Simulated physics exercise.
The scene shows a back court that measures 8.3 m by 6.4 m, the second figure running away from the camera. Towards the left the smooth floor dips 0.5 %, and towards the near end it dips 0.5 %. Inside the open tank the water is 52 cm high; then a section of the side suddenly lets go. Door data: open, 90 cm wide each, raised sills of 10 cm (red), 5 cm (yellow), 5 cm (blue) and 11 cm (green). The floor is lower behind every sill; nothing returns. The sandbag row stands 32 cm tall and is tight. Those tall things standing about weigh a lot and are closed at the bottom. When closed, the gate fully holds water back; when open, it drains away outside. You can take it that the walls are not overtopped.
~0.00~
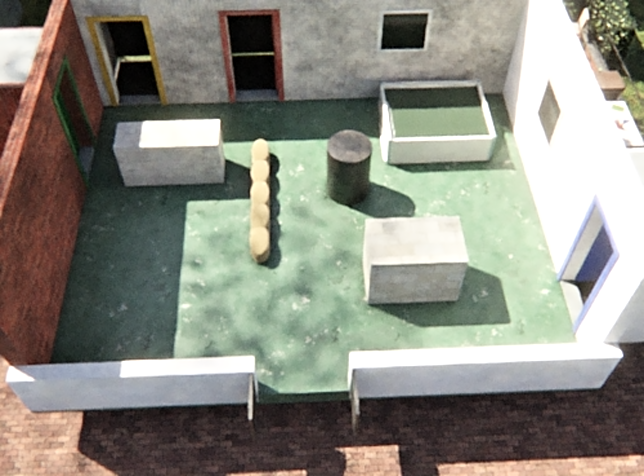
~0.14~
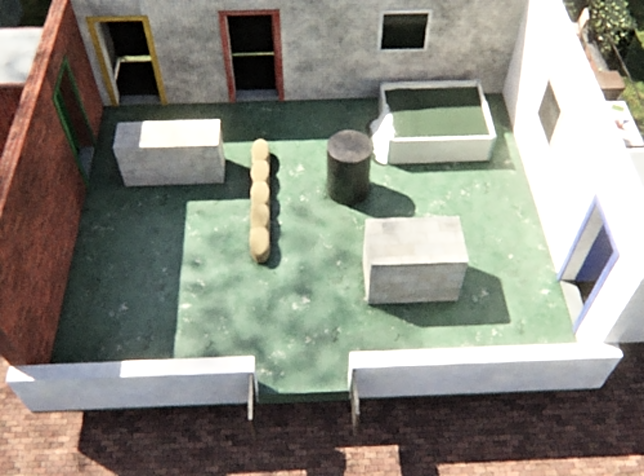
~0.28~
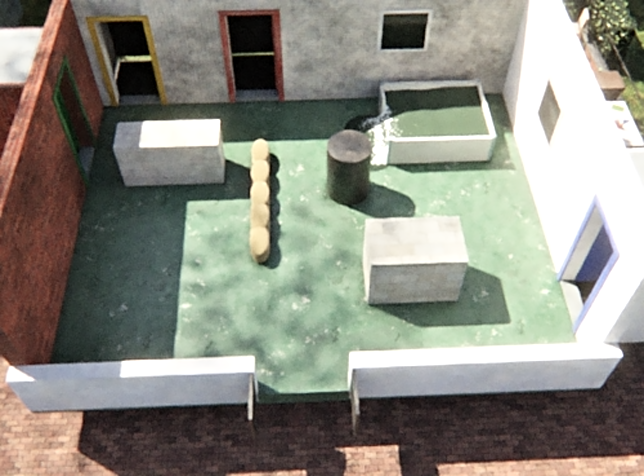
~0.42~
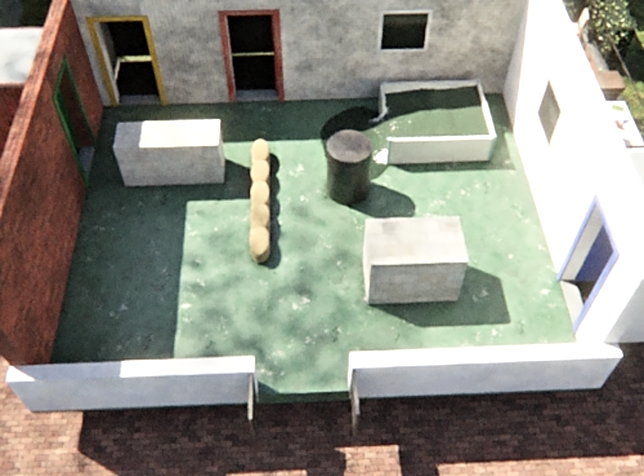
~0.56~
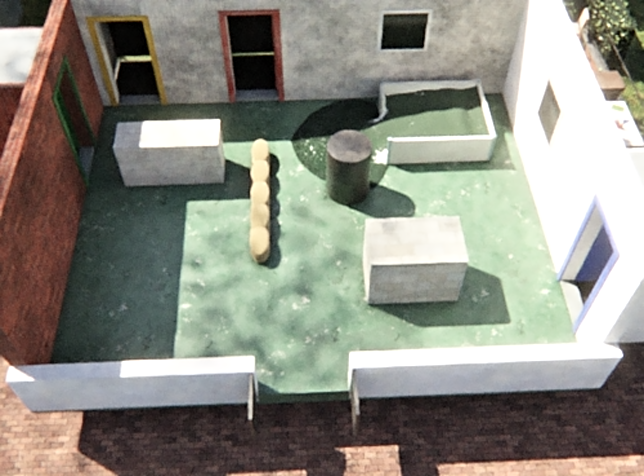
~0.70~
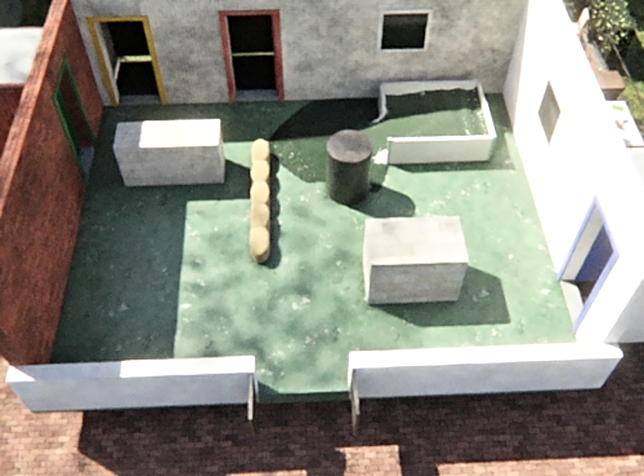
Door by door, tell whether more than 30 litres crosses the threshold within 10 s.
At the end, the red door falls short of the limit. The yellow door surpasses the limit. The blue door falls short of the limit. The green door falls short of the limit.
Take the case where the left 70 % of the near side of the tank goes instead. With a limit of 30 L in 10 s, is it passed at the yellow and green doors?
Result: Yellow limit not passed, green limit not passed.
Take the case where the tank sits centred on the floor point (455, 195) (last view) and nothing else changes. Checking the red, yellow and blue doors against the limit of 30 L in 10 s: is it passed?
Compared with that limit, red falls short, yellow falls short and blue falls short.
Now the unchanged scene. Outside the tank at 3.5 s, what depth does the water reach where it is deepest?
Roughly 24 cm.
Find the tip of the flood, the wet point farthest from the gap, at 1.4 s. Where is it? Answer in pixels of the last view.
I'd put it near pixel (177, 156) of the last picture.
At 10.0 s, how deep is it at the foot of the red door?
Around 3.5 cm there.
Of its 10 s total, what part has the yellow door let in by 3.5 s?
By then it's near 5% of the total.
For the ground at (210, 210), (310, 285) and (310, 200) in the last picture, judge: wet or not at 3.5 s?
Untouched, soaked, soaked.
After 1.4 s water covers 15 % of the floor and is deepest (30 cm) near (269, 173); red door 6 cm at the sill, 0 L in, yellow door not reached, blue door not reached, green door not reached.
After 2.2 s water covers 25 % of the floor and is deepest (30 cm) near (269, 159); red door 10 cm at the sill, 0 L in, yellow door not reached, blue door not reached, green door not reached.
After 3.5 s water covers 35 % of the floor and is deepest (24 cm) near (102, 121); red door 11 cm at the sill, 1 L in, yellow door 8 cm at the sill, 3 L in, blue door not reached, green door 10 cm at the sill, 0 L in.
After 6.0 s water covers 55 % of the floor and is deepest (12 cm) near (103, 115); red door 7 cm at the sill, 5 L in, yellow door 8 cm at the sill, 36 L in, blue door not reached, green door 9 cm at the sill, 1 L in.
After 10.0 s water covers 70 % of the floor and is deepest (8 cm) near (131, 157); red door 3 cm at the sill, 5 L in, yellow door 7 cm at the sill, 66 L in, blue door 2 cm at the sill, 0 L in, green door 6 cm at the sill, 2 L in.
